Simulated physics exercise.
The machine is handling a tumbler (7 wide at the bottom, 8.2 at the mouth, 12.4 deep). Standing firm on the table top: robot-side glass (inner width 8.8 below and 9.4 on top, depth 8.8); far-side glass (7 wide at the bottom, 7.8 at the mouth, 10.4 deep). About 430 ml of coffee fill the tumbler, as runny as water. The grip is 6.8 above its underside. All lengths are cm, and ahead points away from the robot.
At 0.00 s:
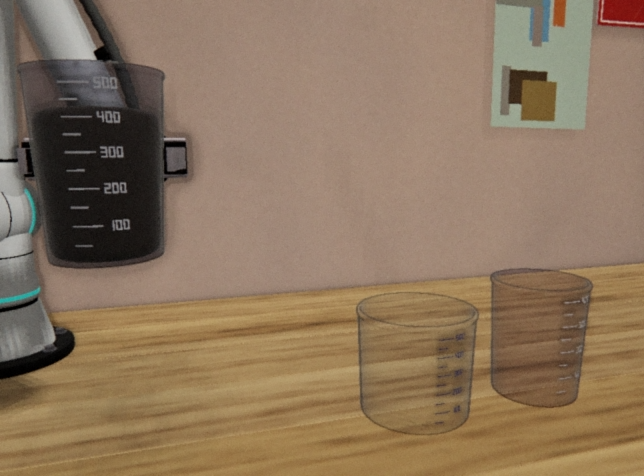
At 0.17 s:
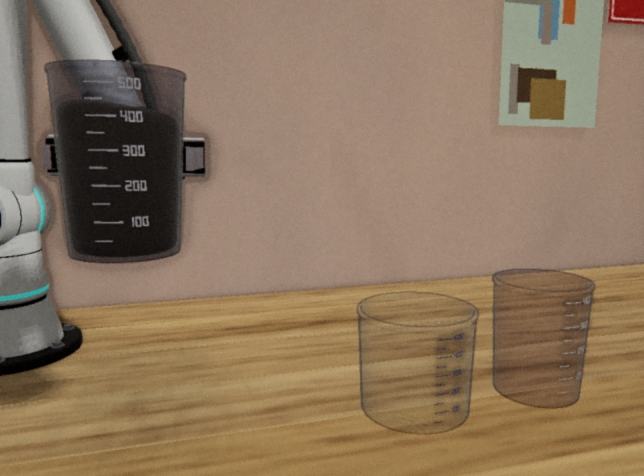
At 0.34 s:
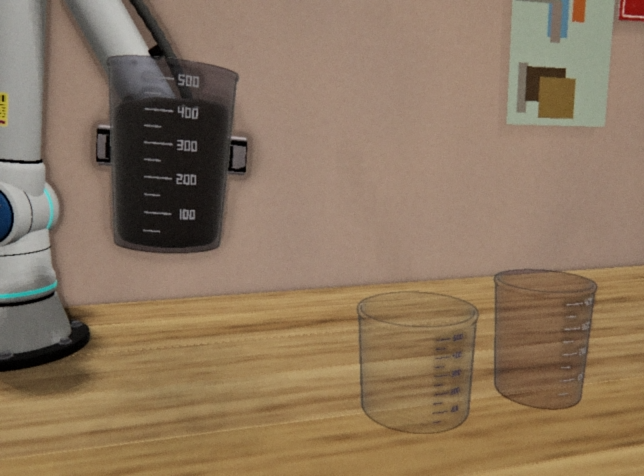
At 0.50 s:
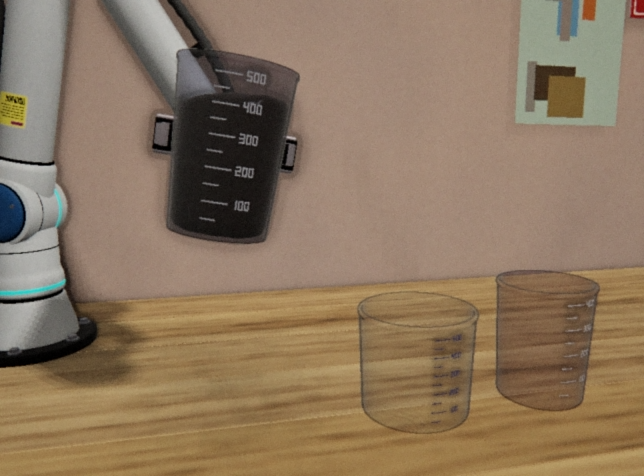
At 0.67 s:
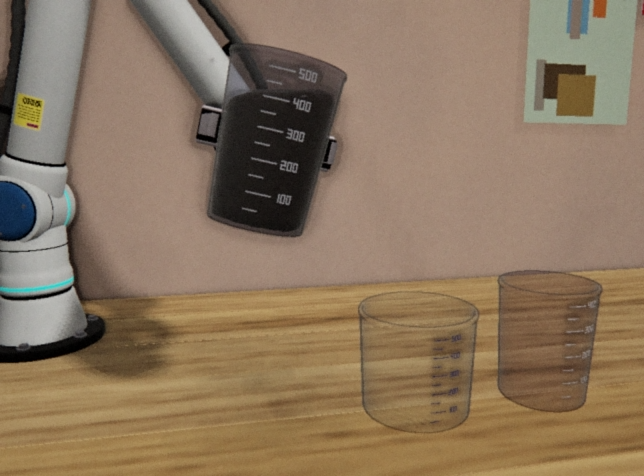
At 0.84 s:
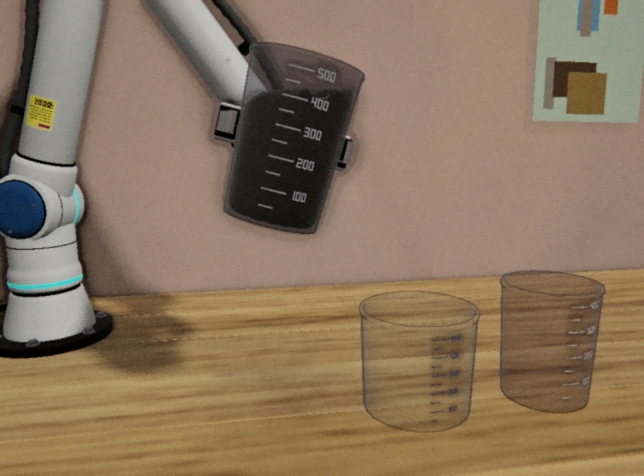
The clip opens on a robot arm at the left holding a tumbler of dark coffee nearly upright above a wooden table top, where two empty glasses stand. The arm carries the tumbler steadily to the right and slightly upward, gradually tilting it forward, while the coffee stays inside.
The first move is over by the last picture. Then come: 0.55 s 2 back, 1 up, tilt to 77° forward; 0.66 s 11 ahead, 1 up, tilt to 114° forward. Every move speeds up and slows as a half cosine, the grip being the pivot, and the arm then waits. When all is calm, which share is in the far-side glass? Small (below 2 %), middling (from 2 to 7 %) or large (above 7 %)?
Share in the far-side glass: Large (above 7 %).
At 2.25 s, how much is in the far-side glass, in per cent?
About 35 %.
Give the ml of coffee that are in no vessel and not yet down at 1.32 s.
Some 40 ml.
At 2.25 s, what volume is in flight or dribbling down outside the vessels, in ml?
Some 25 ml.
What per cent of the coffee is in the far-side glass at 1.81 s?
About 0 %.
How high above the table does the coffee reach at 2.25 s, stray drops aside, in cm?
About 25 cm.
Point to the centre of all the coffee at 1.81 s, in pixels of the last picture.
Near (406, 259).
After 1.32 s, tilted 75° forward, liquid up to 27 above the table; 380 ml in the tumbler, 10 ml in the robot-side glass, 40 ml in the air or running down outside.
After 1.81 s, tilted 103° forward, liquid up to 54 above the table; 165 ml in the tumbler, 145 ml in the robot-side glass, 20 ml on the table or floor, 100 ml in the air or running down outside.
After 2.25 s, tilted 114° forward, liquid up to 53 above the table; 145 ml in the far-side glass, 140 ml in the robot-side glass, 120 ml on the table or floor, 25 ml in the air or running down outside.
After 3.05 s, tilted 114° forward, liquid up to 4 above the table; 150 ml on the table or floor, 140 ml in the far-side glass, 140 ml in the robot-side glass.
At rest, 150 ml on the table or floor, 140 ml in the far-side glass, 140 ml in the robot-side glass. That is 33 % in the far-side glass.
